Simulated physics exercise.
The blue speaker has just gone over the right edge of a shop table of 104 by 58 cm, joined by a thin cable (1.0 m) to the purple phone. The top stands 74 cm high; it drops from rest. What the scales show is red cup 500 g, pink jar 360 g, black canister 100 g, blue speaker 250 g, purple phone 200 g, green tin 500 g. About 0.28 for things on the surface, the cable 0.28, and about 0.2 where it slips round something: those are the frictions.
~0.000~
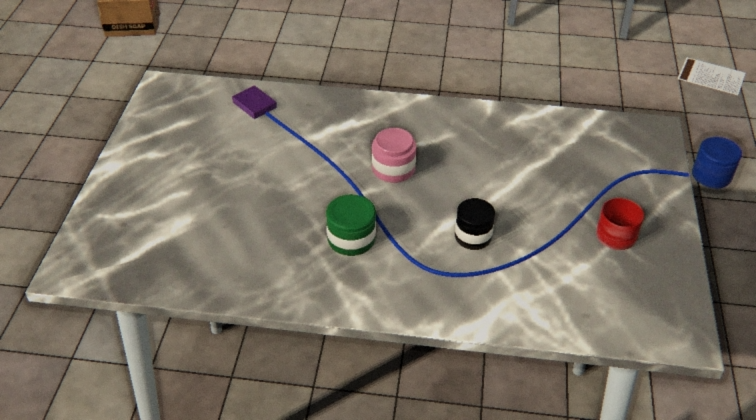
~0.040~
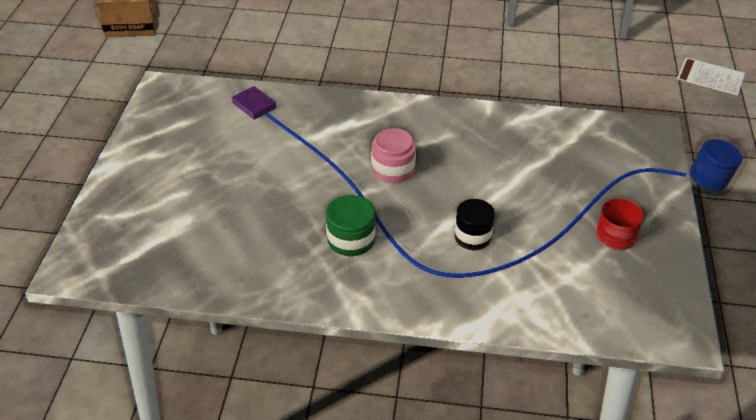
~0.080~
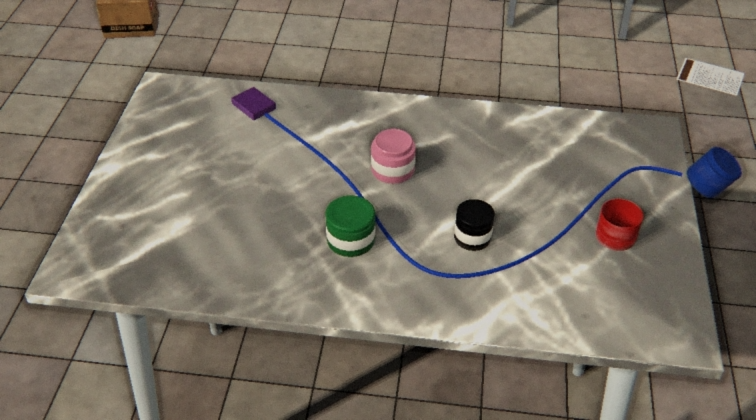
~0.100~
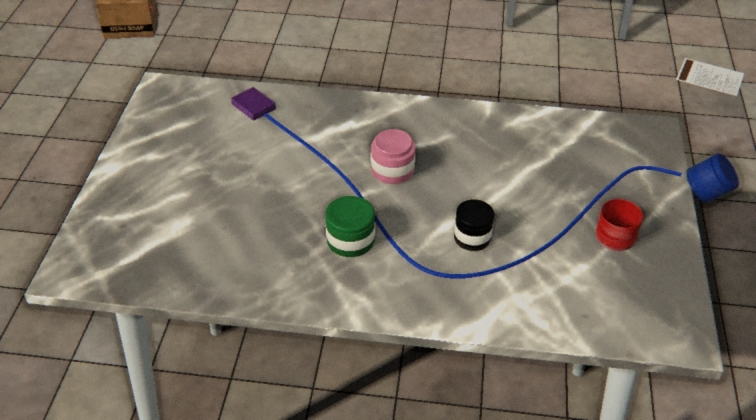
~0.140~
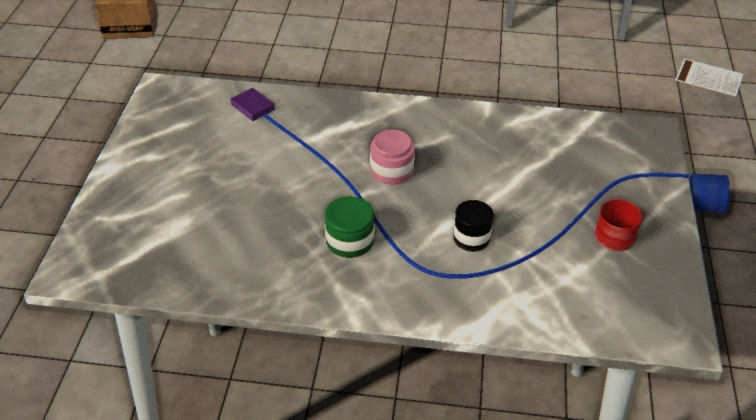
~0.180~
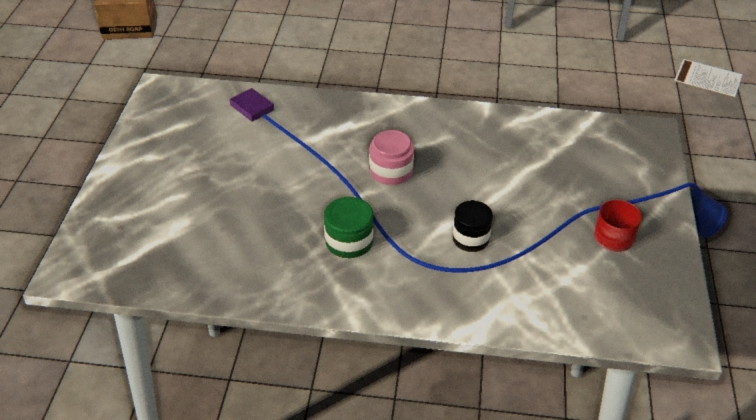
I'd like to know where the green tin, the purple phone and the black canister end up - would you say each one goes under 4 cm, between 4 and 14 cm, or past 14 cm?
One by one: The green tin ends up nearly in place; the purple phone ends up well away; the black canister ends up well away.
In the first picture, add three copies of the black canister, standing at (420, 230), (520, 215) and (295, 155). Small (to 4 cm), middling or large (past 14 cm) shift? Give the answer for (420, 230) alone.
At that spot the shift is big.
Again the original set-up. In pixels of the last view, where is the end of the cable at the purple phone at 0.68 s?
(397, 183), roughly.
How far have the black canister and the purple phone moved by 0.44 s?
Black canister roughly 25 cm, purple phone roughly 10 cm.
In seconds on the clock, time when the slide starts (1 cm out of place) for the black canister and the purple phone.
Times: Black canister = 0.26 s, purple phone = 0.28 s.
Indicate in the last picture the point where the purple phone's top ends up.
Around (506, 239).
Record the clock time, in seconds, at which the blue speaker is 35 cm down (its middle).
Time: 0.40 s.
After 0.4 s, the cable's tail end at (310, 143); black canister 25 cm off its start, purple phone 12 cm off its start, blue speaker over the edge.
After 0.7 s, the cable's tail end at (397, 183); black canister over the edge, purple phone 32 cm off its start, blue speaker over the edge.
After 0.9 s, the cable's tail end at (491, 221); black canister over the edge, purple phone 52 cm off its start at (478, 228), blue speaker over the edge.
After 1.2 s, the cable's tail end at (524, 236); black canister over the edge, purple phone 57 cm off its start, blue speaker over the edge.
After 2.4 s, the cable's tail end at (524, 236); black canister over the edge, purple phone 57 cm off its start at (506, 239), green tin 0 cm off its start at (349, 213), blue speaker over the edge.
